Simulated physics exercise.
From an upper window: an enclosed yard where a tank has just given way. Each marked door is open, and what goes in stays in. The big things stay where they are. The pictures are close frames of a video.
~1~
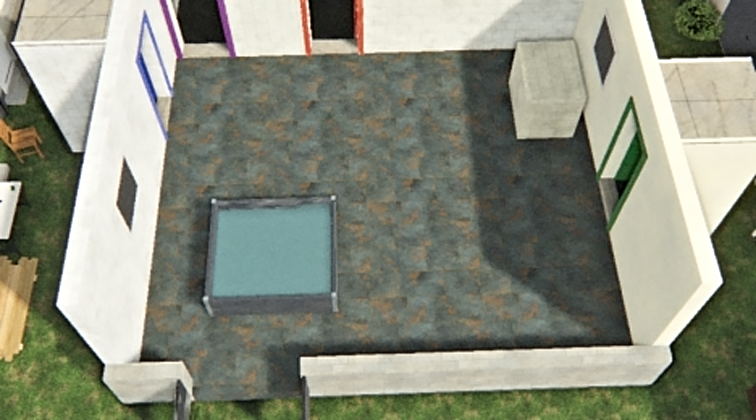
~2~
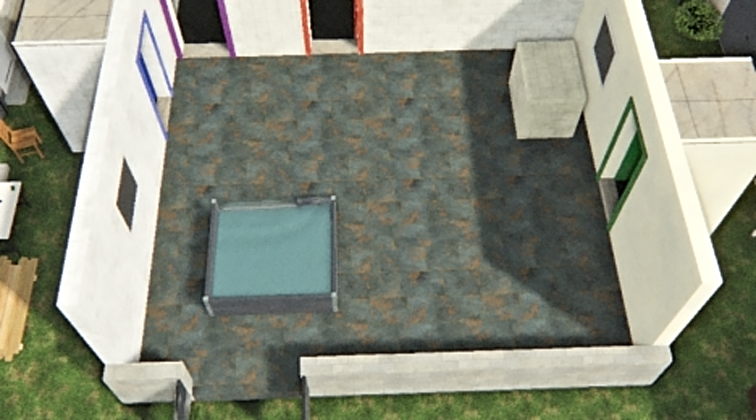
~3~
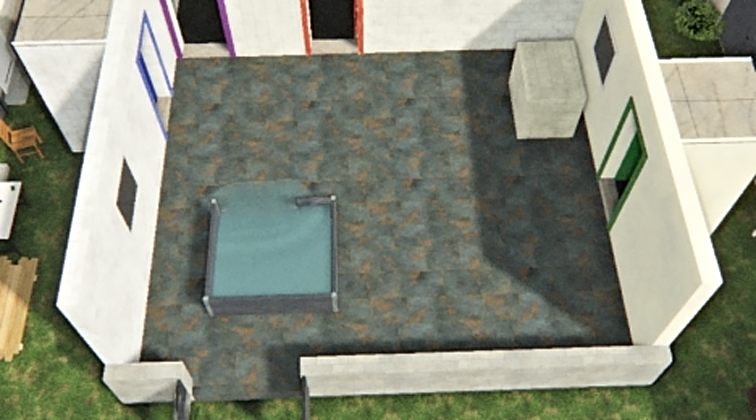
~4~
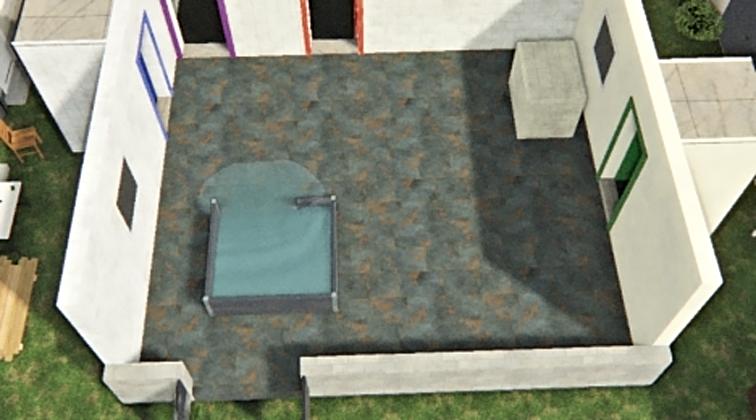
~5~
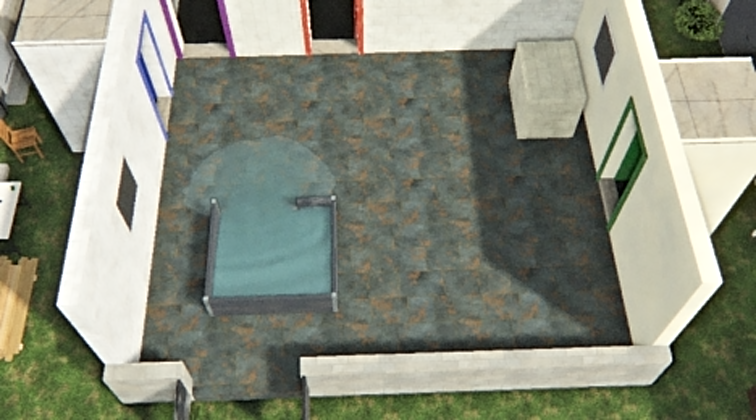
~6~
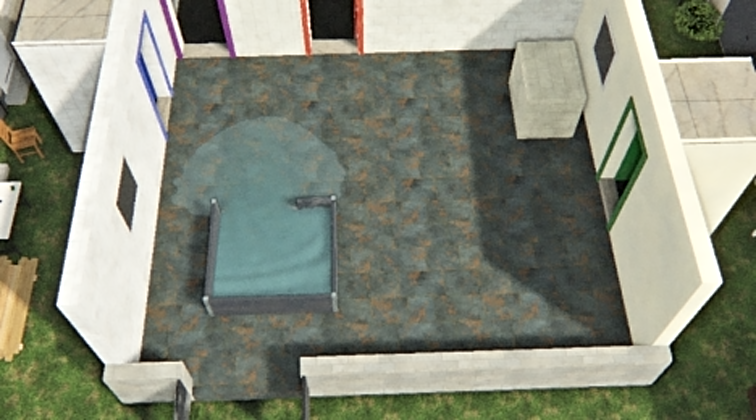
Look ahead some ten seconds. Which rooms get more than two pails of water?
In the end: The red door holds within the limit; the purple door floods; the blue door floods; the green door holds within the limit.
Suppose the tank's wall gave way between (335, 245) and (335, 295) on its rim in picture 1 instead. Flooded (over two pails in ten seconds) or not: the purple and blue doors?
In short: Purple stays under, blue is under.
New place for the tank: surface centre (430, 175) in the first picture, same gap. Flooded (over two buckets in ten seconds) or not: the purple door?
Then: The purple one is under.
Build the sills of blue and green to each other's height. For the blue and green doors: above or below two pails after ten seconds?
Then: Blue door is under; green door takes less.
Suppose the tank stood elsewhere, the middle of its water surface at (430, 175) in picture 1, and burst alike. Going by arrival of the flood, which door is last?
It is the door marked green.
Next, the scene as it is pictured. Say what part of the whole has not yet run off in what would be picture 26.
I make it 96 per cent.
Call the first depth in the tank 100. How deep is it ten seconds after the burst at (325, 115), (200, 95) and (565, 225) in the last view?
Roughly 8, 8 and 4 per cent, in turn.
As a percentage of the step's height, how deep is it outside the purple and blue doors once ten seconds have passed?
About 30 and 90 per cent.
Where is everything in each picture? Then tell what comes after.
In the first picture, still water in the tank at (273, 249).
In the second picture, the front is at a hidden place, out from the gap on the tank's far side.
In the third picture, water pours out on the tank's far side and has run to (303, 189).
In the fourth picture, water pours out on the tank's far side and has run to (296, 166).
In the fifth picture, water pours out on the tank's far side and has run to (277, 139).
In the sixth picture, water pours out on the tank's far side and has run to (277, 120).
A moment on, water covers 20 % of the floor; the red door not reached, the purple door not reached, the blue door not reached, the green door not reached.
Next, water covers 25 % of the floor; the red door wet at the sill, nothing in, the purple door under two buckets in, the blue door under two buckets in, the green door not reached.
Then, water covers 30 % of the floor; the red door wet at the sill, nothing in, the purple door over two buckets in, the blue door over two buckets in, the green door not reached.
Later, water covers 45 % of the floor; the red door wet at the sill, nothing in, the purple door over two buckets in, the blue door over two buckets in, the green door not reached.
In the end, water covers 80 % of the floor; the red door wet at the sill, nothing in, the purple door over two buckets in, the blue door over two buckets in, the green door wet at the sill, nothing in.
